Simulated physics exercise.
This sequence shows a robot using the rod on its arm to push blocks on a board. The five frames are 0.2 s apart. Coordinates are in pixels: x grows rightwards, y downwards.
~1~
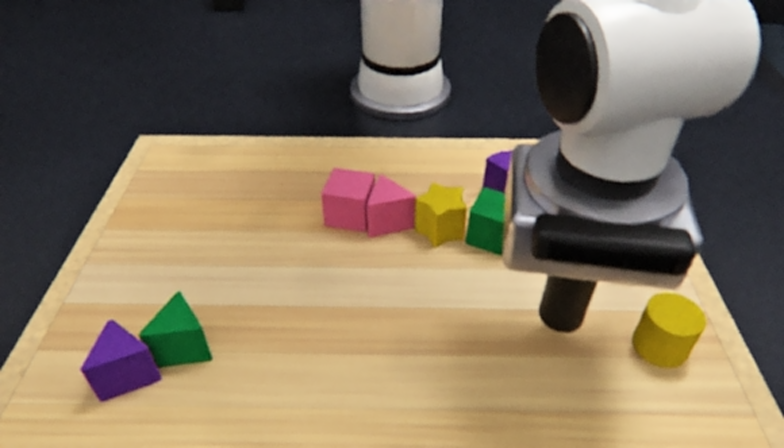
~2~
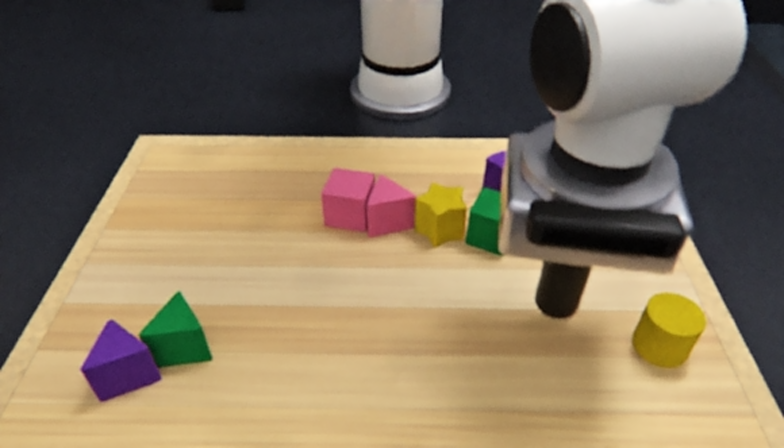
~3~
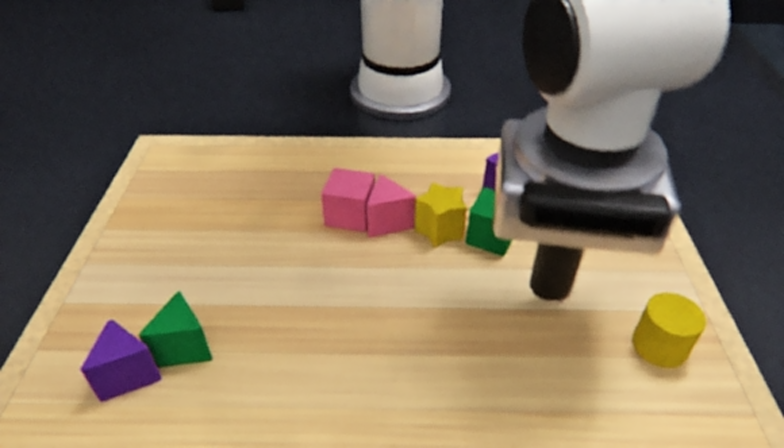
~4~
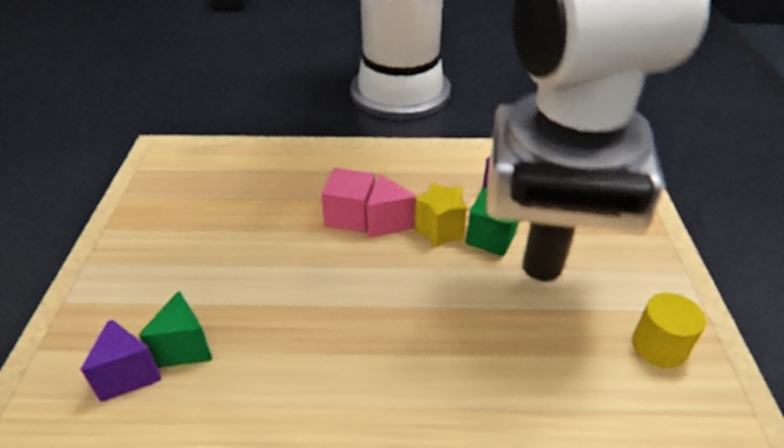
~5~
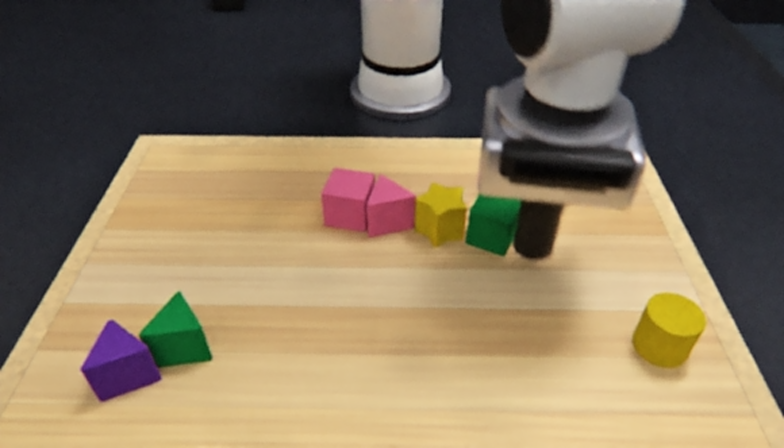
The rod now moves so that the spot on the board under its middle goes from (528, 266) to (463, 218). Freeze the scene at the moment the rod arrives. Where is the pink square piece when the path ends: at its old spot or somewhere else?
It gets no push and keeps its place.
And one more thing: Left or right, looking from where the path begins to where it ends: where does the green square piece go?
Rightward.
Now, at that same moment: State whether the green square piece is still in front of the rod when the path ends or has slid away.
I expect it to be in front.
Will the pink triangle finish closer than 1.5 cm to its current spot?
Yes
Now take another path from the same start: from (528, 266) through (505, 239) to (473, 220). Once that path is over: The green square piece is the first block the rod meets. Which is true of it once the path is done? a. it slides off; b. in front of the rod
The correct letter is b.
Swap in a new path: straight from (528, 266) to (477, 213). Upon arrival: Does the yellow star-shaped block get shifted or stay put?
It travels a centimetre or more.
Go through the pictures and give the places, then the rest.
In the first frame, rod's lower end (561, 315); pink square piece (349, 183); pink triangle (388, 191); yellow star-shaped block (443, 198); green square piece (497, 205).
In the second frame, rod (556, 302); blocks still.
In the third frame, rod (550, 286); blocks still.
In the fourth frame, rod (543, 268); blocks still.
In the fifth frame, rod (533, 247); pink square piece (349, 183); pink triangle (388, 191); yellow star-shaped block (443, 198); green square piece (497, 205).
On the path given first. Halfway along, rod (497, 221); pink triangle (384, 189); yellow star-shaped block (428, 186), turned 65° anticlockwise; green square piece (478, 184), turned 30° clockwise.
At the end, rod (465, 199); pink square piece still; pink triangle (384, 190); yellow star-shaped block (422, 179), turned 85° anticlockwise; green square piece (459, 162), turned 60° clockwise.
